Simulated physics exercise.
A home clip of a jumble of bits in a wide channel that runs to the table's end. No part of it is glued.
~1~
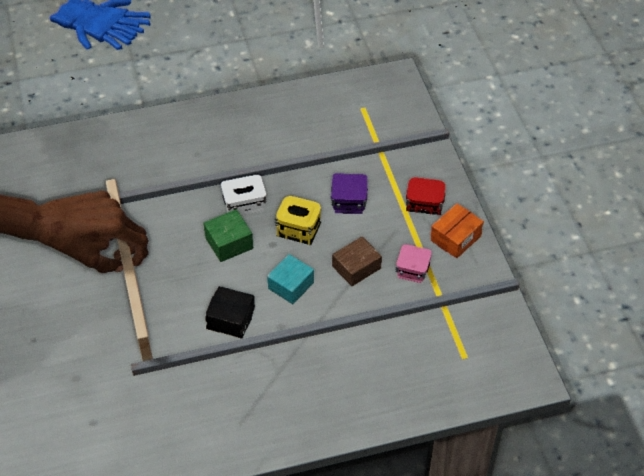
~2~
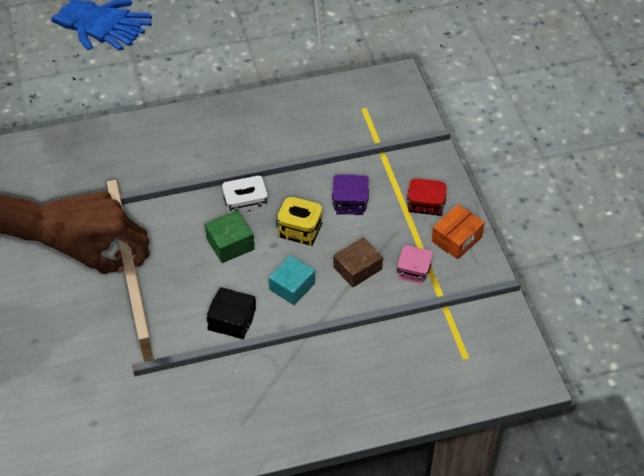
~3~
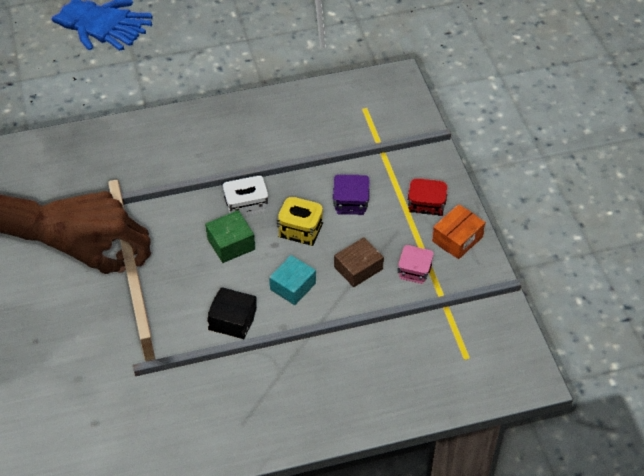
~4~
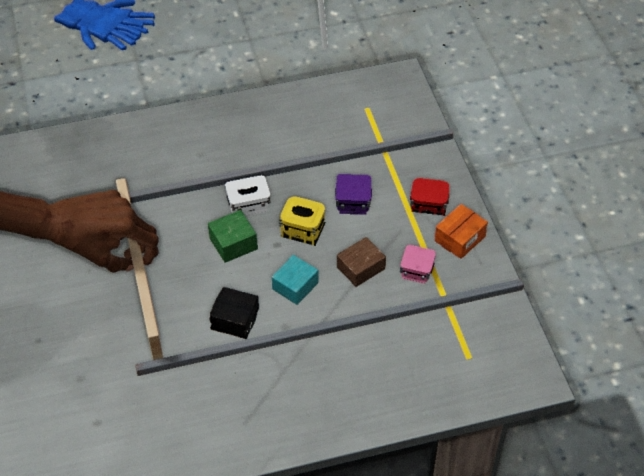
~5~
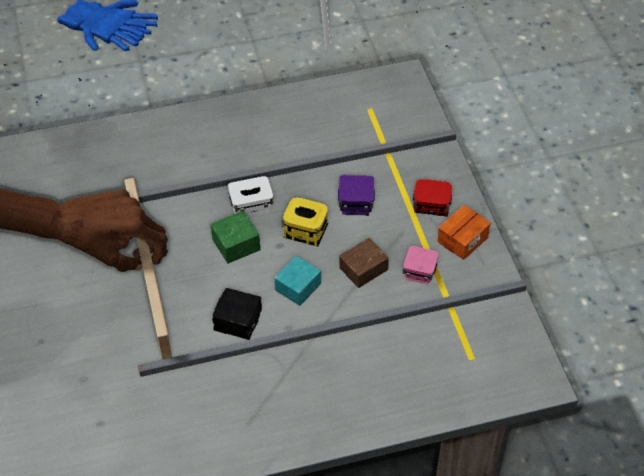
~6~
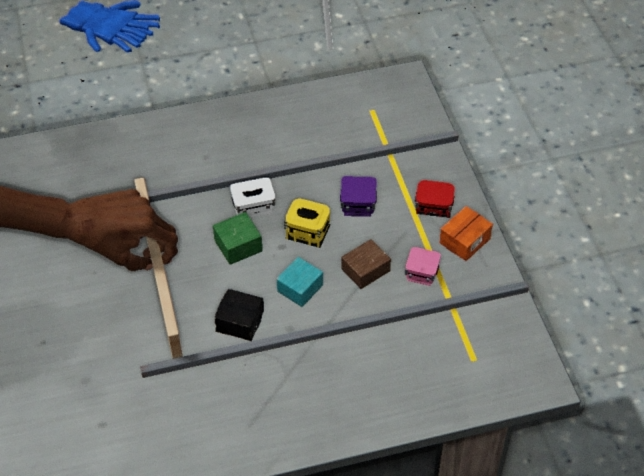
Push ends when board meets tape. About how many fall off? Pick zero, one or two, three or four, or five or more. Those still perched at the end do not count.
One or two fall off.
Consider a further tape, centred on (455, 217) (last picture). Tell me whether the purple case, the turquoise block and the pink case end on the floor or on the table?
Purple case goes off, turquoise block stays put, pink case goes off.
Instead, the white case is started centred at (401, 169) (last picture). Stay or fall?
The white case holds its place.
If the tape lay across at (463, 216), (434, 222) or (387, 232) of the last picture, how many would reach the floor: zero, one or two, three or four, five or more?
5 or more; just one or two; not one.
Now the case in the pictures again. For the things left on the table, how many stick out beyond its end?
It totals 0.
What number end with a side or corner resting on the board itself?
I count 4 of them.
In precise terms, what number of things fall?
In all, 2 of them.
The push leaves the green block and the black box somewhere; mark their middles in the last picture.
The green block ends at (431, 202) and the black box at (463, 276).
A little later, none off yet; orange box at rest near (466, 234); red case at rest near (435, 199); pink case at rest near (423, 267).
Next, none off yet; orange box at rest near (466, 234); red case at rest near (435, 199); pink case moving near (433, 267).
When it is over, the number that fall off is one or two; down, red case and orange box.
